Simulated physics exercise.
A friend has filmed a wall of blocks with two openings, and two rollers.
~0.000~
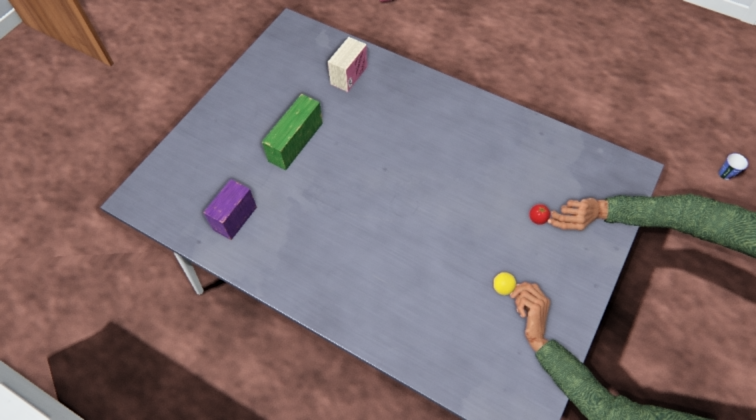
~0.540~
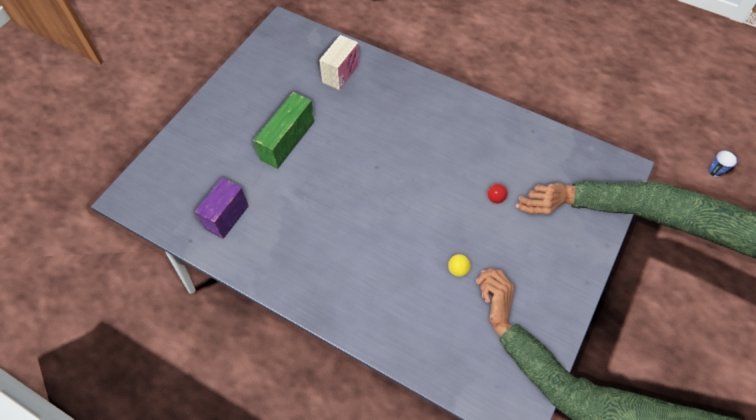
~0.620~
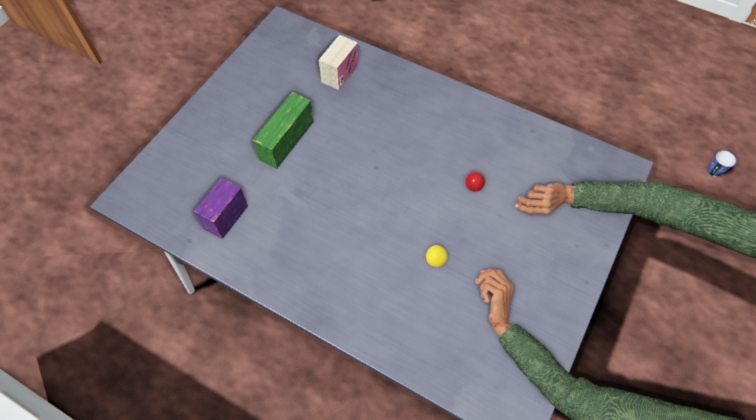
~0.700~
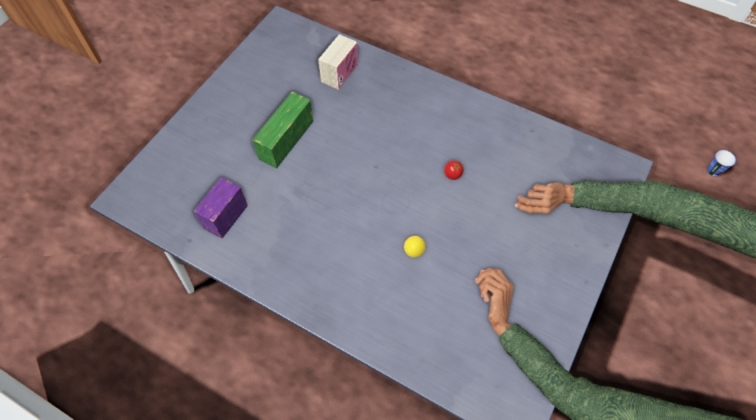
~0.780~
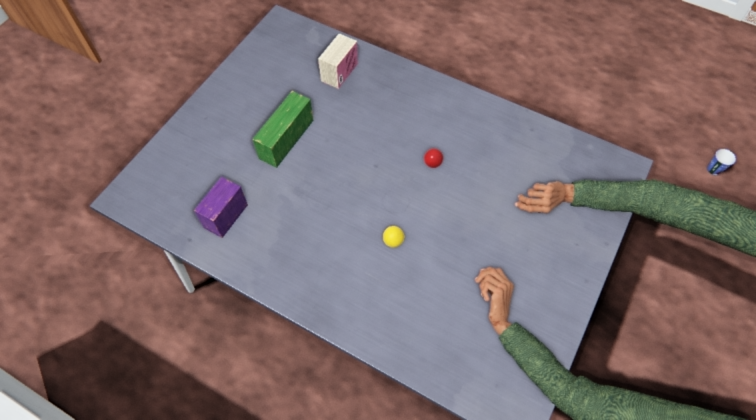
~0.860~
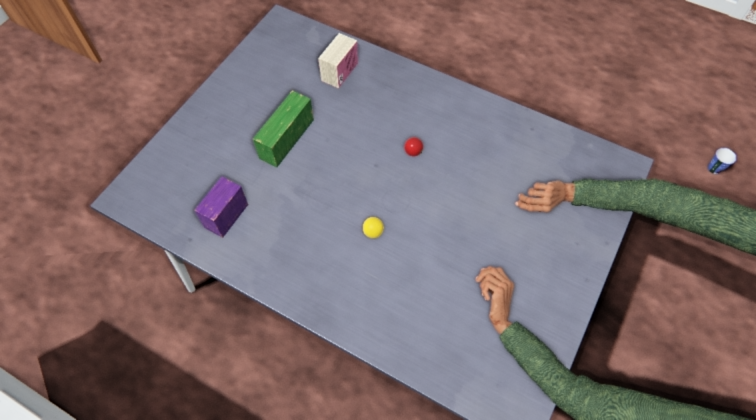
A red ball and a yellow ball roll left across the table from two hands.
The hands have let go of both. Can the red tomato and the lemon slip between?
Here the red tomato rolls through, the lemon rolls through.
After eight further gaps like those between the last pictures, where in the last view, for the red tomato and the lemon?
About (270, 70), and the other about (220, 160).
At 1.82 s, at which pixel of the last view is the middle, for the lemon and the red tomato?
First (153, 136), then (212, 47).
After 1.30 s, red tomato heading on near (313, 93); lemon heading on near (266, 183).
After 1.82 s, red tomato heading on near (212, 48); lemon heading on near (153, 136).
By the end (2.3 s), the red tomato passes through its gap; the lemon passes through its gap.
